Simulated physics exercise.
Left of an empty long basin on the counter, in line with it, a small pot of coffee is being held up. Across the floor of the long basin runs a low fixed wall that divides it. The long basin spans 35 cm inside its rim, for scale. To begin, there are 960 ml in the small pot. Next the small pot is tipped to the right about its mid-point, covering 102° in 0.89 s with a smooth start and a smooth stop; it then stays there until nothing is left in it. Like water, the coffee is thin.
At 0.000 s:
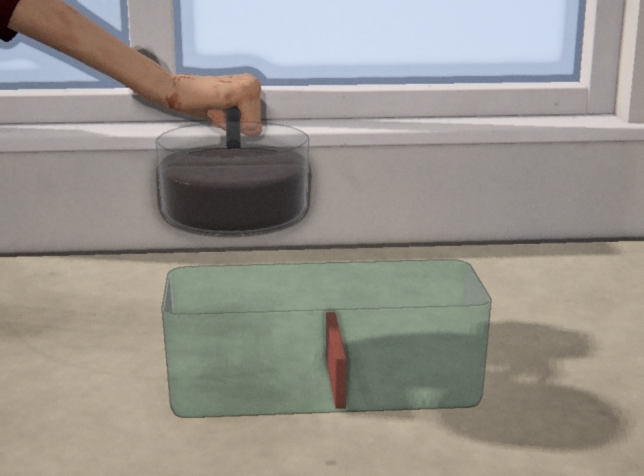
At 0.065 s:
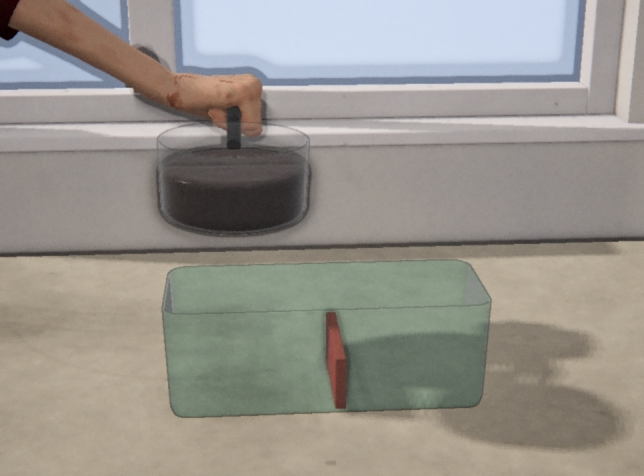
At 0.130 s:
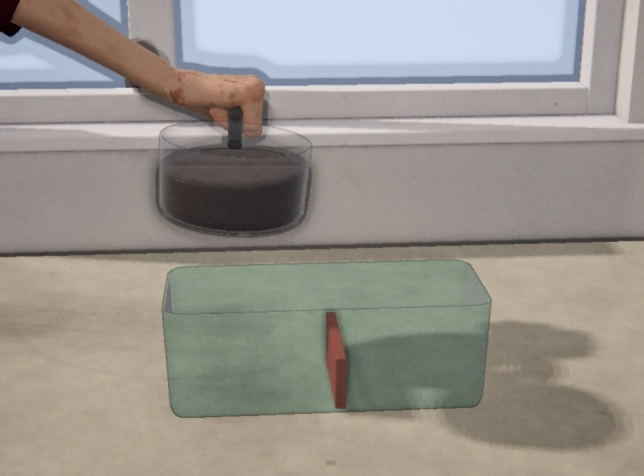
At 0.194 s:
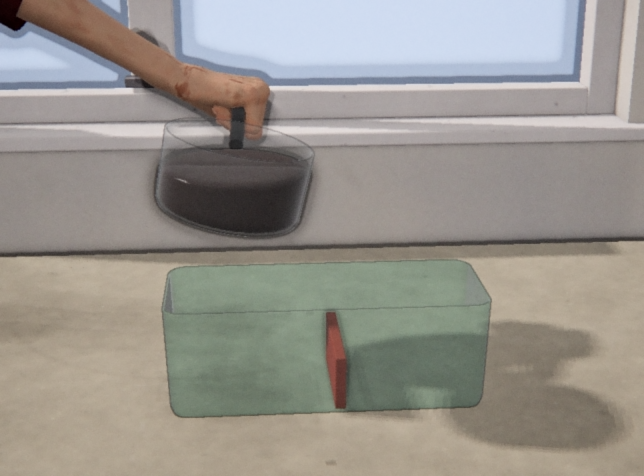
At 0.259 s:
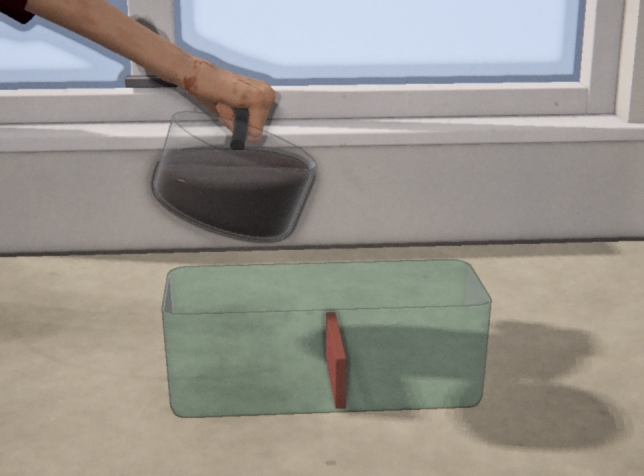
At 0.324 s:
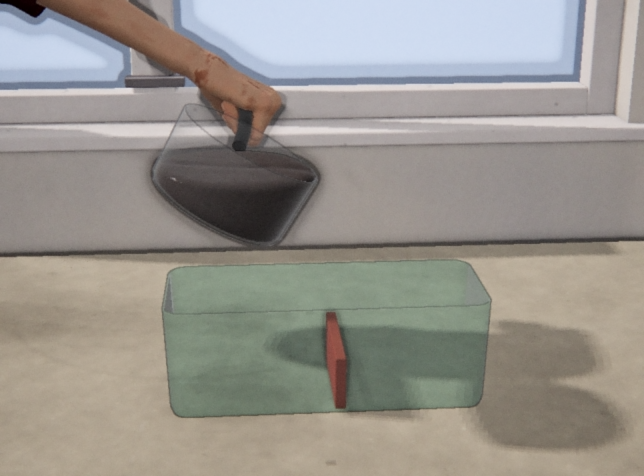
A clear round pot of dark liquid, gripped from above by a hand, hangs level and almost still over a long green-tinted basin with a red divider inside. The hand then tilts the pot steadily toward the right, its right side dipping and left side rising, while the liquid's surface stays nearly flat.
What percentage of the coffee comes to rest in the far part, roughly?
63 %.
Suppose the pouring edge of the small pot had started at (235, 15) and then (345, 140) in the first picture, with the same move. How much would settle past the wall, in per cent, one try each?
Result: 20 per cent, then 95 per cent.
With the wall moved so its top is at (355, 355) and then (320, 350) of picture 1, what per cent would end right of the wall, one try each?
First try about 45 %, second try about 85 %.
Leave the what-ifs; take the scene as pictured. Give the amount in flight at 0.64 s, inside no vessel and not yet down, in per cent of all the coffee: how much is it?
About 34 per cent.
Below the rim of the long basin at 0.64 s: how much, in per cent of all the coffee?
24 %, roughly.
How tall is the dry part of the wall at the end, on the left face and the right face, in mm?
For the left, around 48 mm; for the right, around 32 mm.
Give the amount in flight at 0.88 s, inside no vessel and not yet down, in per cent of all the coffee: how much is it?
Near 8 percent.
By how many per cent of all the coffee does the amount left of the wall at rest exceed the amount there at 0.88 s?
About 18 percent.
By 0.64 s the tilt is 84° and 41 per cent is still to pour, 1 is left of the wall and 24 right of it.
By 0.88 s the tilt is 102° and 10 per cent is still to pour, 18 is left of the wall and 64 right of it.
By 1.12 s the tilt is 102° and 1 per cent is still to pour, 34 is left of the wall and 63 right of it.
By 1.39 s the tilt is 102° and 0 per cent is still to pour, 36 is left of the wall and 63 right of it.
At rest 37 per cent lies left of the wall, 63 right of it and 0 outside.
